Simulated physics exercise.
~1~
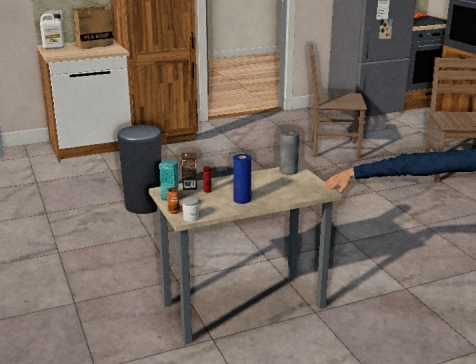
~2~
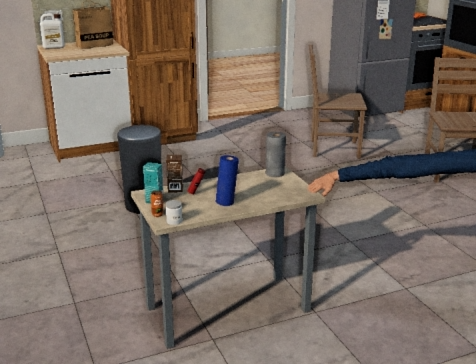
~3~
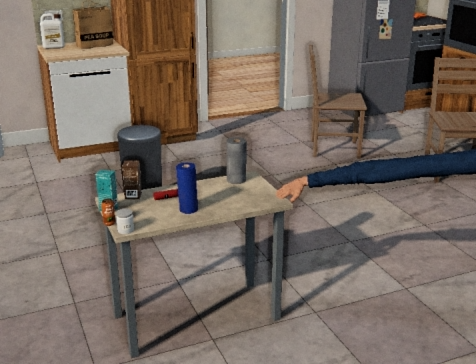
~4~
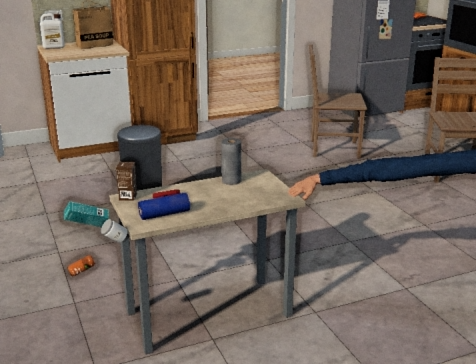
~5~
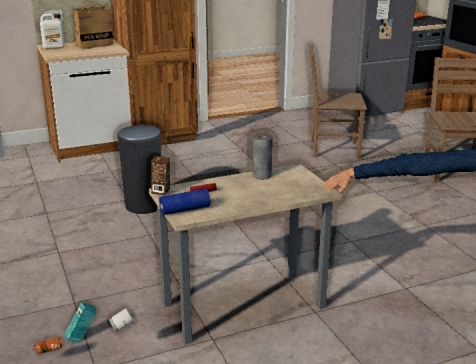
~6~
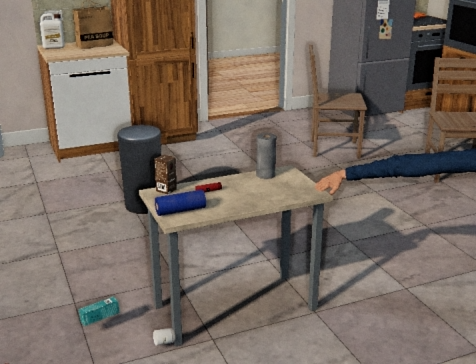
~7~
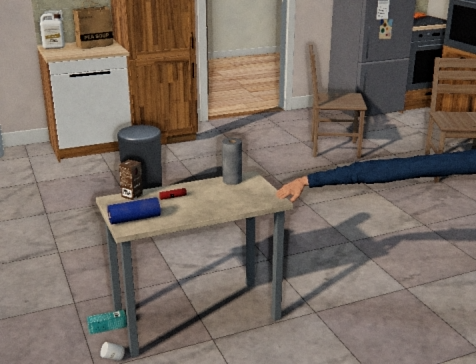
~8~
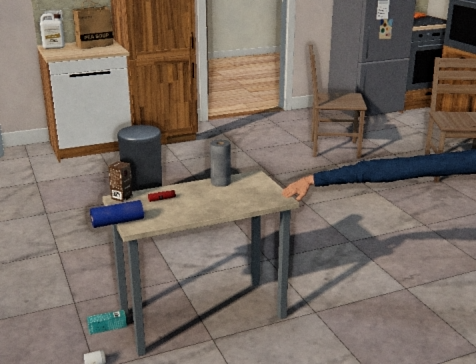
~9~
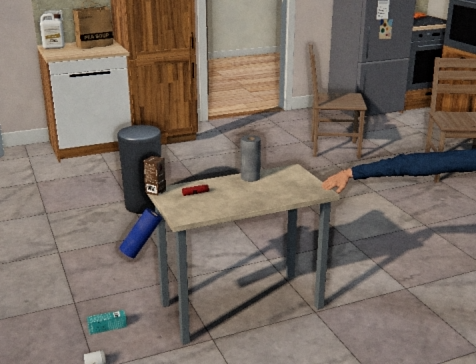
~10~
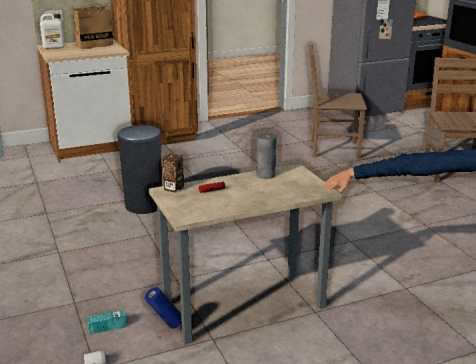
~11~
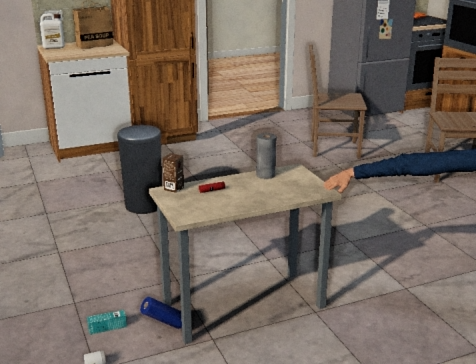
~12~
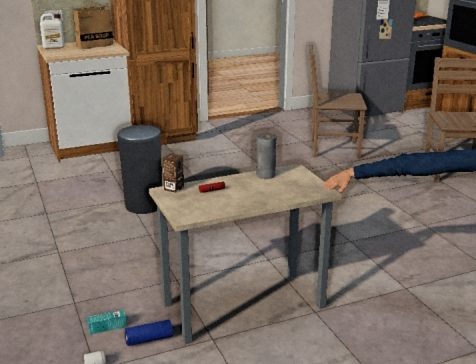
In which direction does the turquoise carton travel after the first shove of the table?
It moves down, falling off the left end of the table to the floor.
